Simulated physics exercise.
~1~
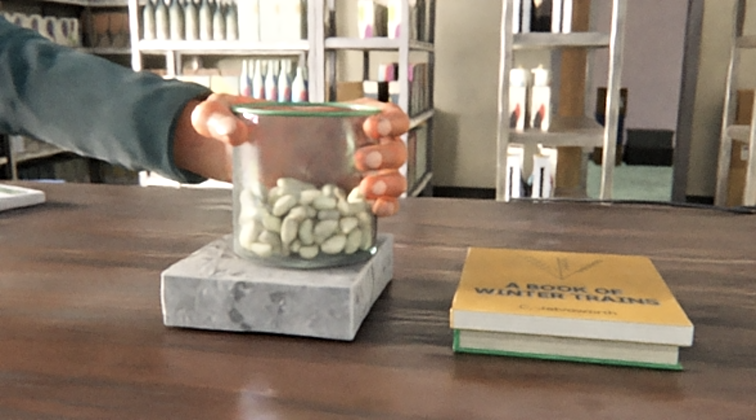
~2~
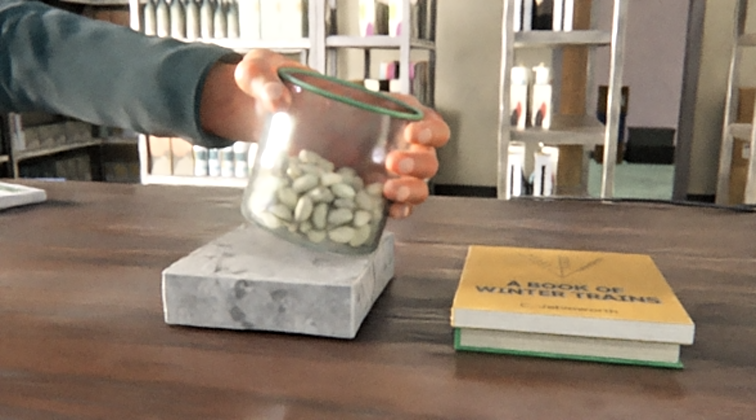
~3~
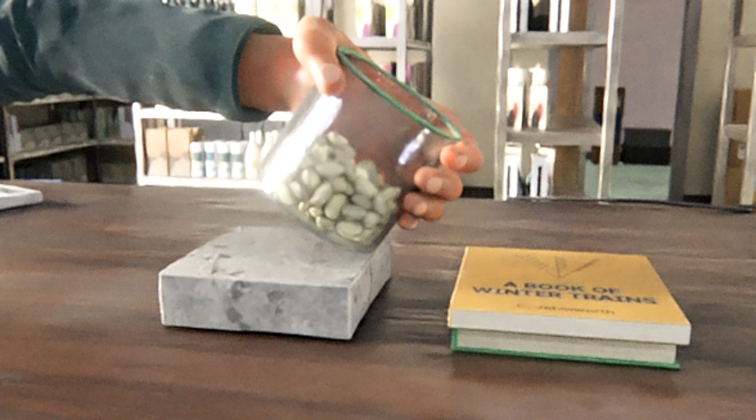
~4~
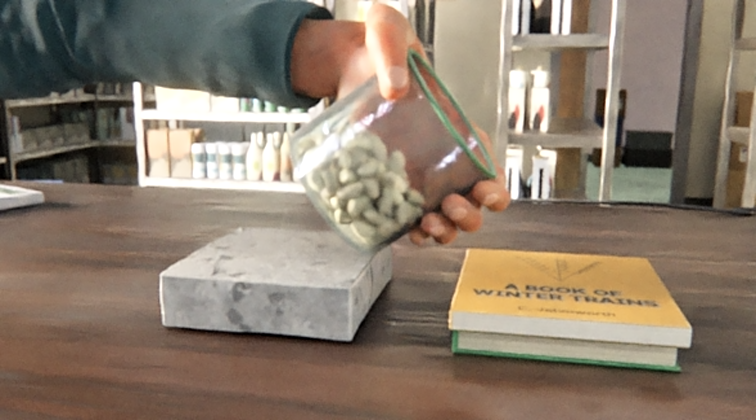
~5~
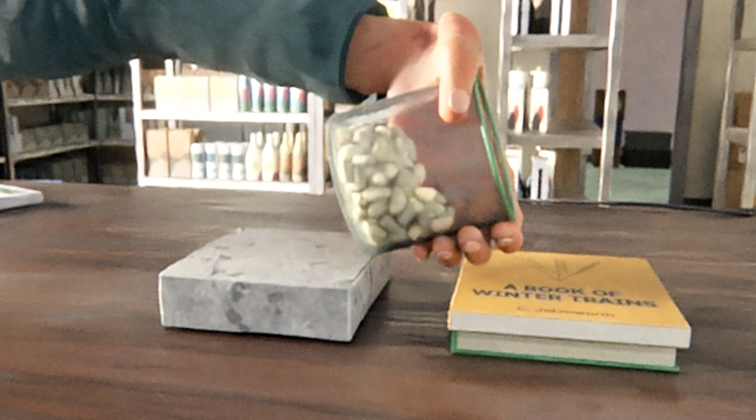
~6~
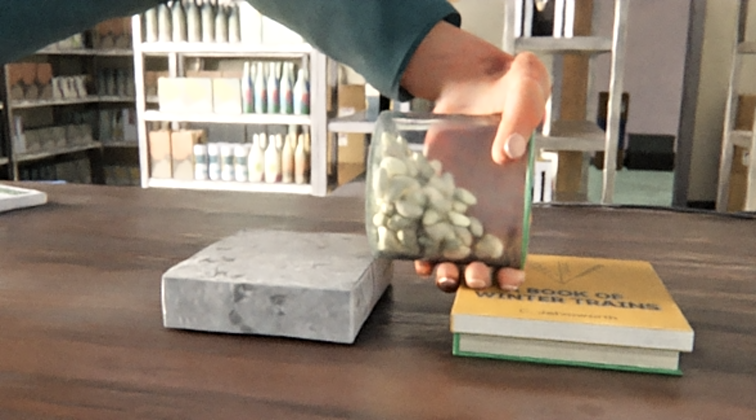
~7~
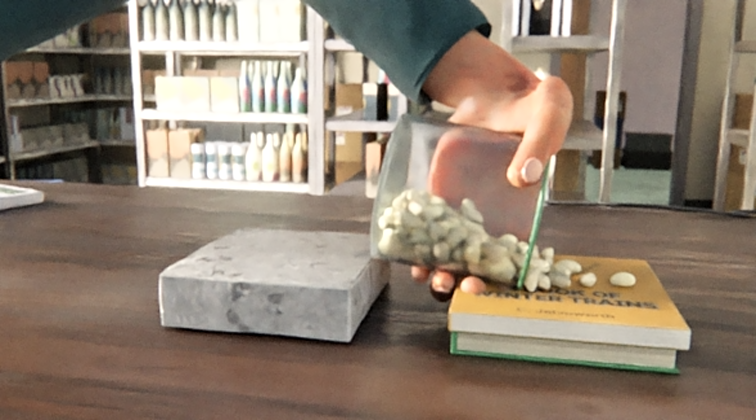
To begin with, a hand in a dark teal sleeve holds a glass with a green rim, partly filled with white beans, upright on a grey stone block, beside a yellow book lying on a dark wooden table. The hand lifts the glass and leans it to the right, and the beans slide toward the lower side. It keeps tipping as it moves over toward the book, the beans still inside, until the glass lies on its side. Lowered further, it comes to rest against the book, and a small part of the beans spills over the rim onto the cover.
